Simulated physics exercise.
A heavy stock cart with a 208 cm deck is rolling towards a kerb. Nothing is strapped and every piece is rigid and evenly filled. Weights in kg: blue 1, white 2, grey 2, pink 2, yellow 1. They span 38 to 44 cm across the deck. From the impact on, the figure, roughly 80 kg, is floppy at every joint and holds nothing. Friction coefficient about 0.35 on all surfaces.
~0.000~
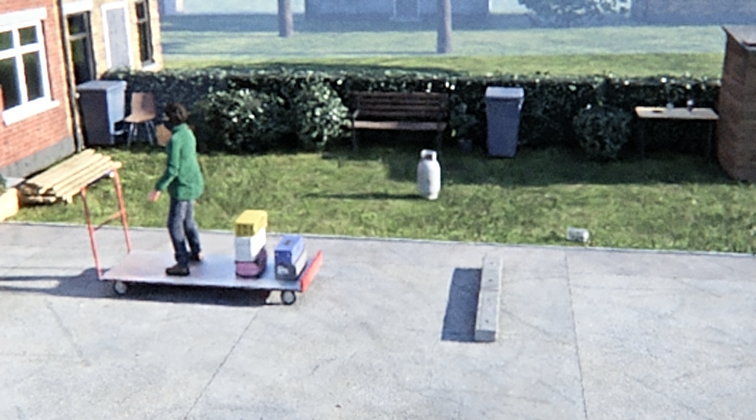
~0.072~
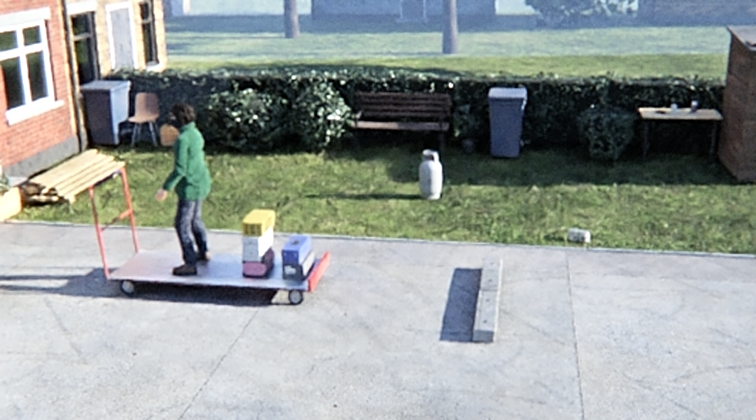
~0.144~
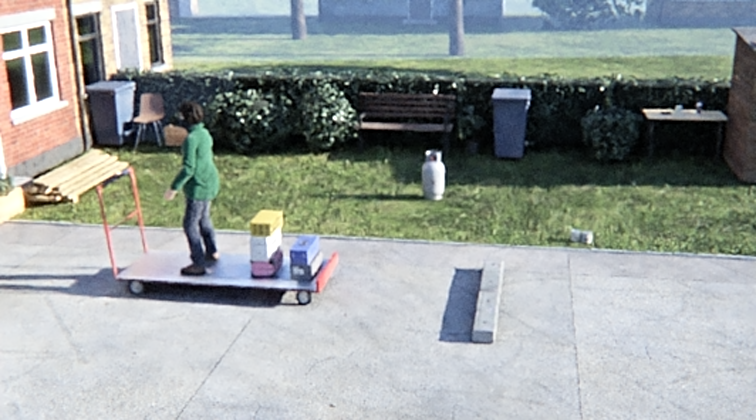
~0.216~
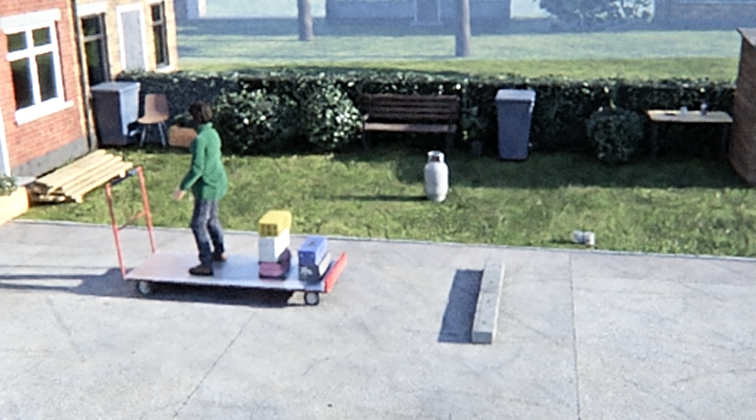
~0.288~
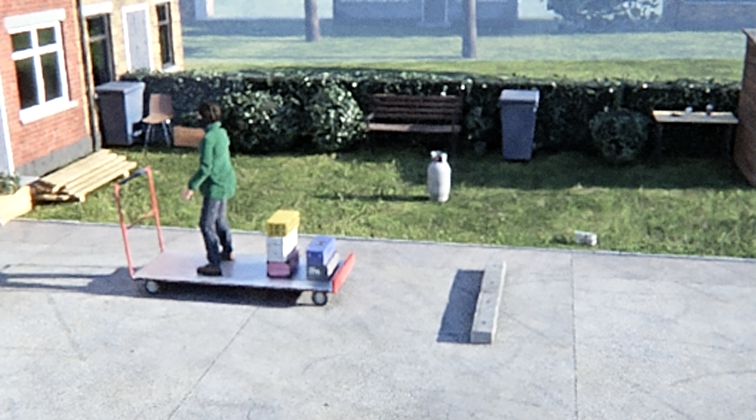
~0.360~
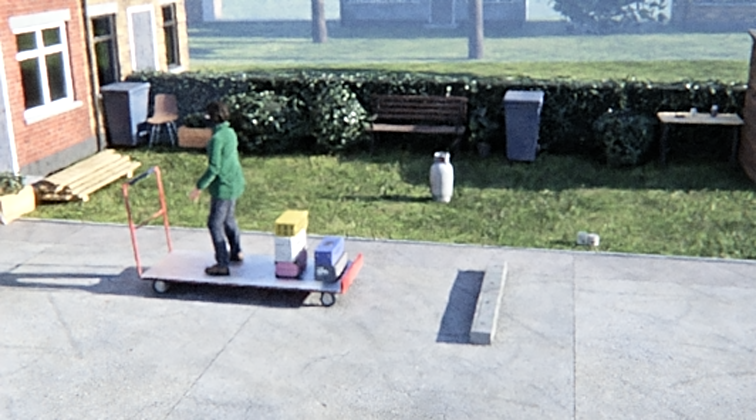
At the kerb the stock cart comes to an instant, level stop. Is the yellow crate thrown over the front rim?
The yellow crate stays aboard.
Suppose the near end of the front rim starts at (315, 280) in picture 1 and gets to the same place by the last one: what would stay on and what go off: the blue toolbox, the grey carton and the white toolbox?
In that case blue off, grey on, white off.
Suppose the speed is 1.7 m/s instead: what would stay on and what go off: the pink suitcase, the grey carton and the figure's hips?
In that case pink on, grey on, hips on.
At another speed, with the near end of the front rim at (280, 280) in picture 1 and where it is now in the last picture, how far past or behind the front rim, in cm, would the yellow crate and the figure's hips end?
In that case yellow 130 past, hips 10 behind.
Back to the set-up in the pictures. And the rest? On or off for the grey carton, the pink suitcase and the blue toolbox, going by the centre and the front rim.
Grey on, pink on, blue off.
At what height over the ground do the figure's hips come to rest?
Some 35 cm up.
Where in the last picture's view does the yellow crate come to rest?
Near (471, 259).
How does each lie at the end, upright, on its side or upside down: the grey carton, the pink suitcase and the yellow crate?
At rest: Grey upright, pink upright, yellow upright.
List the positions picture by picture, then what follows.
The first picture shows yellow crate (251, 224), blue toolbox (289, 250), rim corner (302, 289); 177 cm short of the stop.
The second picture shows yellow crate (258, 223), blue toolbox (296, 249), rim corner (310, 289); 169 cm short of the stop.
The third picture shows yellow crate (267, 224), blue toolbox (304, 250), rim corner (318, 289); 160 cm short of the stop.
The fourth picture shows yellow crate (275, 224), blue toolbox (312, 250), rim corner (326, 290); 152 cm short of the stop.
The fifth picture shows yellow crate (283, 224), blue toolbox (321, 250), rim corner (334, 290); 144 cm short of the stop.
The sixth picture shows yellow crate (291, 224), blue toolbox (329, 251), rim corner (342, 290); 136 cm short of the stop. Speed about 1.2 m/s.
After 1.53 s the deck stops.
After 1.78 s the yellow crate is 41 cm behind the rim, tilted 0°, near (448, 233) in the last picture's view.
After 2.08 s the yellow crate is 35 cm behind the rim, tilted 5°, near (454, 231) in the last picture's view.
After 2.53 s the yellow crate is 18 cm behind the rim, tilted 5°, near (471, 259) in the last picture's view.
At rest, 5.5 s, past the rim, blue toolbox and white toolbox; behind it, grey carton, pink suitcase, yellow crate and the figure's hips.
